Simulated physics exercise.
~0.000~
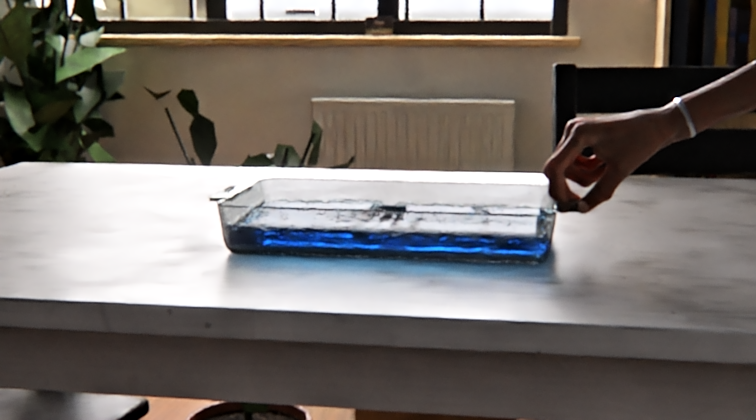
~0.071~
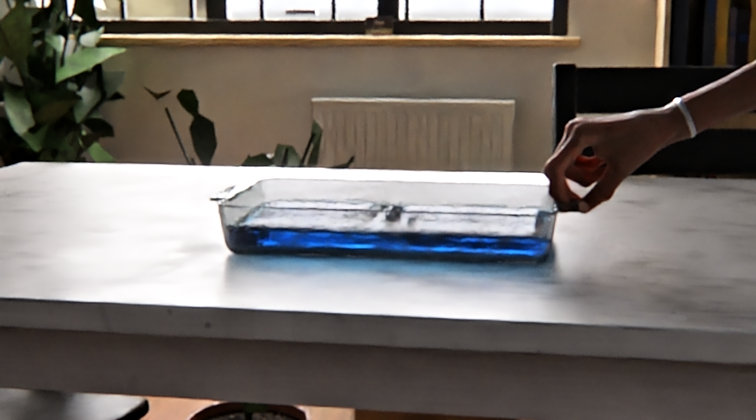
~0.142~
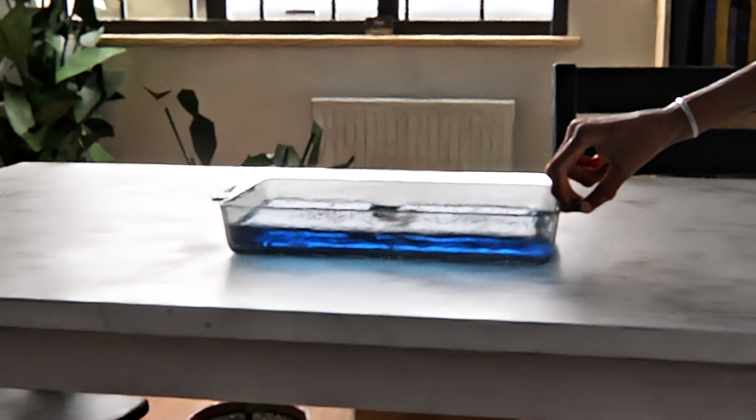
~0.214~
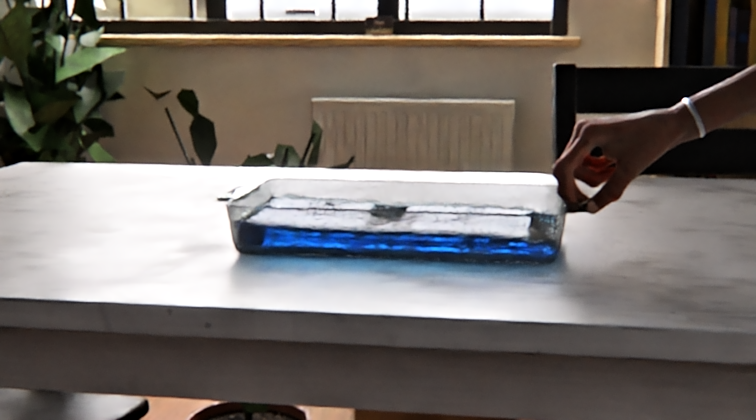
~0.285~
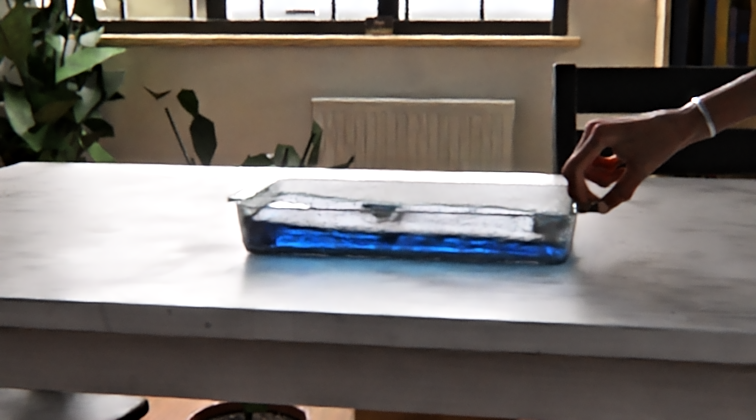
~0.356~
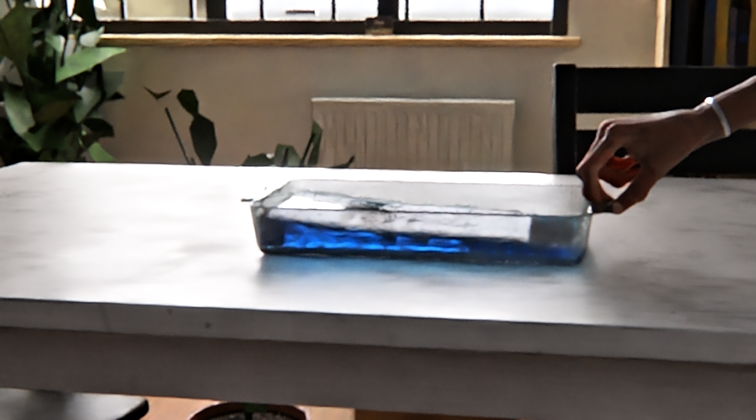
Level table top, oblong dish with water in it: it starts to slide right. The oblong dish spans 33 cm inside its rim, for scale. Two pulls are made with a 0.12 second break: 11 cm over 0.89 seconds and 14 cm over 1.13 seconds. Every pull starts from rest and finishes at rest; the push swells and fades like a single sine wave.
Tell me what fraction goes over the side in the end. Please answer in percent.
Roughly 13 percent of it.
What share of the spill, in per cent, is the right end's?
Share of spill at right end: Close to 60 in a hundred.
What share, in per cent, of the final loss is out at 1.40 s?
Roughly 20%.
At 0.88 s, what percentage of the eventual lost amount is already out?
Estimate: Close to 0 in a hundred.
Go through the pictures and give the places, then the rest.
In the first picture, it has moved 0.0 cm; in the oblong dish the surface runs from (247, 211) to (551, 221), rim (557, 202); the water stands 23 mm below the rim.
In the second picture, it has moved 0.0 cm; in the oblong dish the surface runs from (247, 212) to (551, 222).
In the third picture, it has moved 0.3 cm; in the oblong dish the surface runs from (249, 210) to (553, 223).
In the fourth picture, it has moved 0.9 cm; in the oblong dish the surface runs from (254, 207) to (559, 226).
In the fifth picture, it has moved 1.9 cm; in the oblong dish the surface runs from (263, 204) to (563, 227).
In the sixth picture, it has moved 3.4 cm; in the oblong dish the surface runs from (276, 203) to (572, 229).
Then, 0.88 s in, it has gone 11 cm; 0 per cent is out over the left end and 0 over the right.
Then, 1.40 s in, it has gone 14 cm; 0 per cent is out over the left end and 3 over the right.
Then, 1.92 s in, it has gone 24 cm; 5 per cent is out over the left end and 3 over the right.
Then, 2.44 s in, it has gone 25 cm; 5 per cent is out over the left end and 8 over the right.
Finally, 13 per cent is out in all, 5 of it over the left end.
